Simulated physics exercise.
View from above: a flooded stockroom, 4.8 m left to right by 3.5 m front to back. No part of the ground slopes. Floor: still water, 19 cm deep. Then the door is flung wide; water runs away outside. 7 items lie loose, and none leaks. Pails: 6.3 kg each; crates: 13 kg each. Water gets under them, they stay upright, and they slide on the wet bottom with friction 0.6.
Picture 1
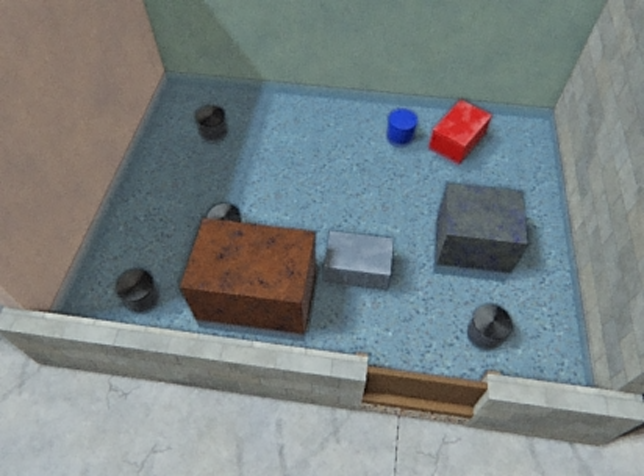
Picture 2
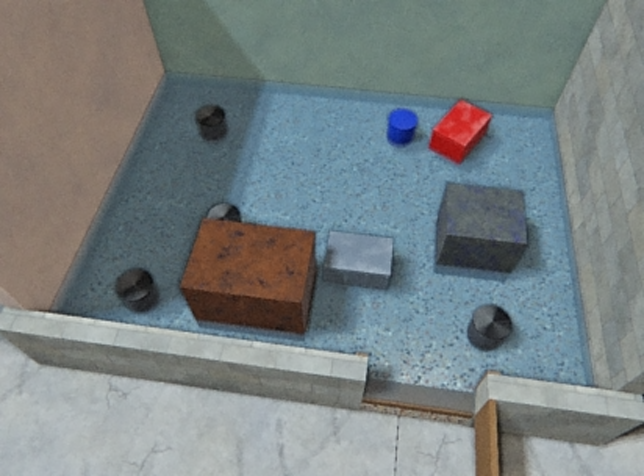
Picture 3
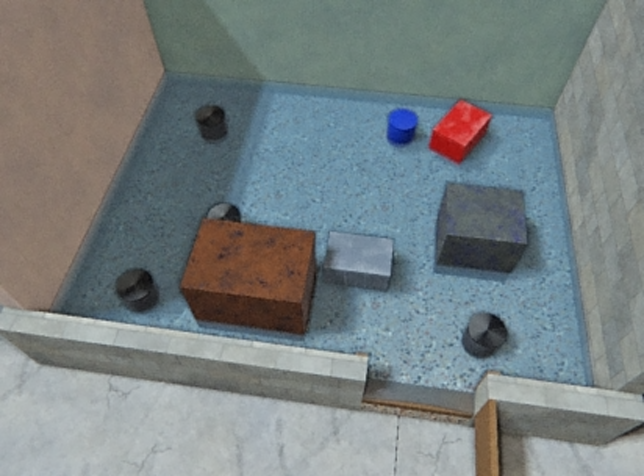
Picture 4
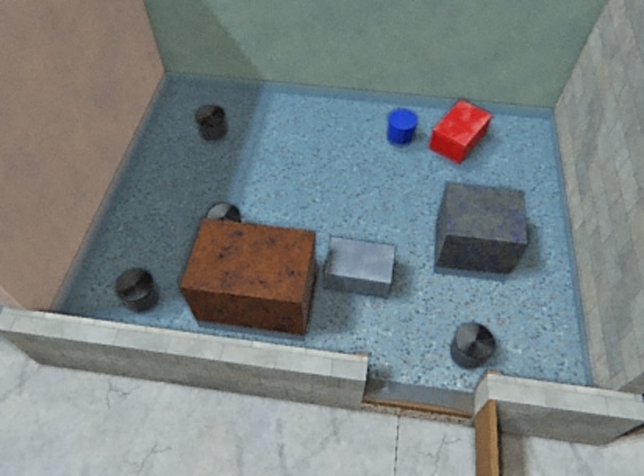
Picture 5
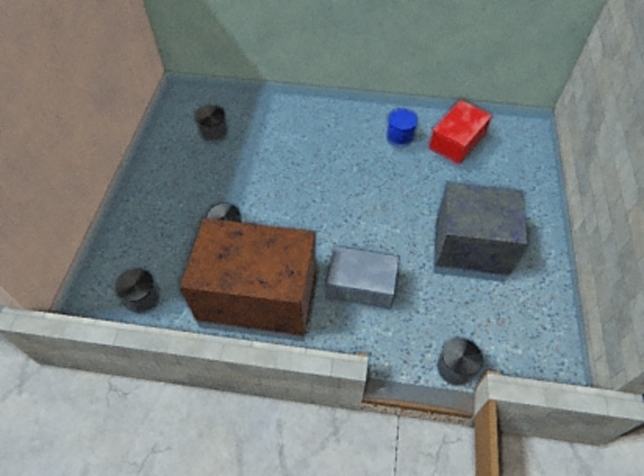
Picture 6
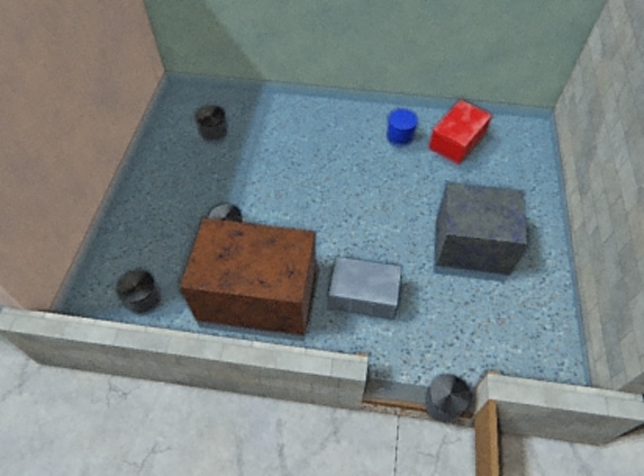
In a flooded stockroom seen from above, crates, drums and a blue pail sit in still water as a panel in the near wall swings open. The dark drum closest to the gap drifts toward it and into the opening, while the small grey box shifts slightly nearer the front wall.
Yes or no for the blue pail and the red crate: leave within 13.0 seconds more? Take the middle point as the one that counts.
Blue pail: Trapped; red crate: Trapped.
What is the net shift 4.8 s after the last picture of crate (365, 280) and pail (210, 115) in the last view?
First named - gone out; second named - 30 cm.
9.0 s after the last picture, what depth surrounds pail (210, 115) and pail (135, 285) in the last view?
Close to 13 and 15 centimetres.
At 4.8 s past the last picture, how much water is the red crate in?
I'd say around 16 cm.
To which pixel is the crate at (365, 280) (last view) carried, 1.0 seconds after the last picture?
Roughly (375, 314) in the same view.
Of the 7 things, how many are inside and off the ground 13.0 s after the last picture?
The number is 4.
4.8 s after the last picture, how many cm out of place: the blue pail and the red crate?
I'd say about 40 and 30 centimetres.
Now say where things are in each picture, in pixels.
The first frame shows the blue pail at (403, 119) floats; the red crate at (463, 122) floats; about 3060 L in view; 0 of 7 have shifted.
The second frame shows the blue pail at (403, 119), afloat; the red crate at (463, 122) floats; 19 cm deep round most things; 0 of 7 have shifted.
The third frame shows the blue pail at (403, 119), afloat; the red crate at (463, 122), afloat; about 3010 L in view; 1 of 7 have shifted.
The fourth frame shows the blue pail at (403, 119), afloat; the red crate at (463, 122), afloat; 19 cm deep round most things; 2 of 7 have shifted.
The fifth frame shows the blue pail at (403, 119) floats; the red crate at (463, 122) floats; about 2940 L in view; 2 of 7 have shifted.
The sixth frame shows the blue pail at (403, 119) floats; the red crate at (463, 122), afloat; about 2910 L in view; 2 of 7 have shifted.
Then, 1.0 s after the last picture the blue pail is near (403, 125), 0.1 m from its start, afloat; the red crate is near (462, 128), 0.1 m from its start, afloat; 1 of 7 are out; 6 afloat.
Then, 4.8 s after the last picture the blue pail is near (428, 140), 0.4 m from its start, afloat; the red crate is near (485, 141), 0.3 m from its start, afloat; 2 of 7 are out; 5 afloat.
Then, 9.0 s after the last picture the blue pail is near (427, 159), 0.6 m from its start, afloat; the red crate is near (495, 162), 0.6 m from its start, afloat; 2 of 7 are out; 5 afloat.
Then, 13.0 s after the last picture the blue pail is near (451, 172), 0.9 m from its start, afloat; the red crate is near (524, 178), 0.9 m from its start, afloat; 3 of 7 are out; 4 afloat.
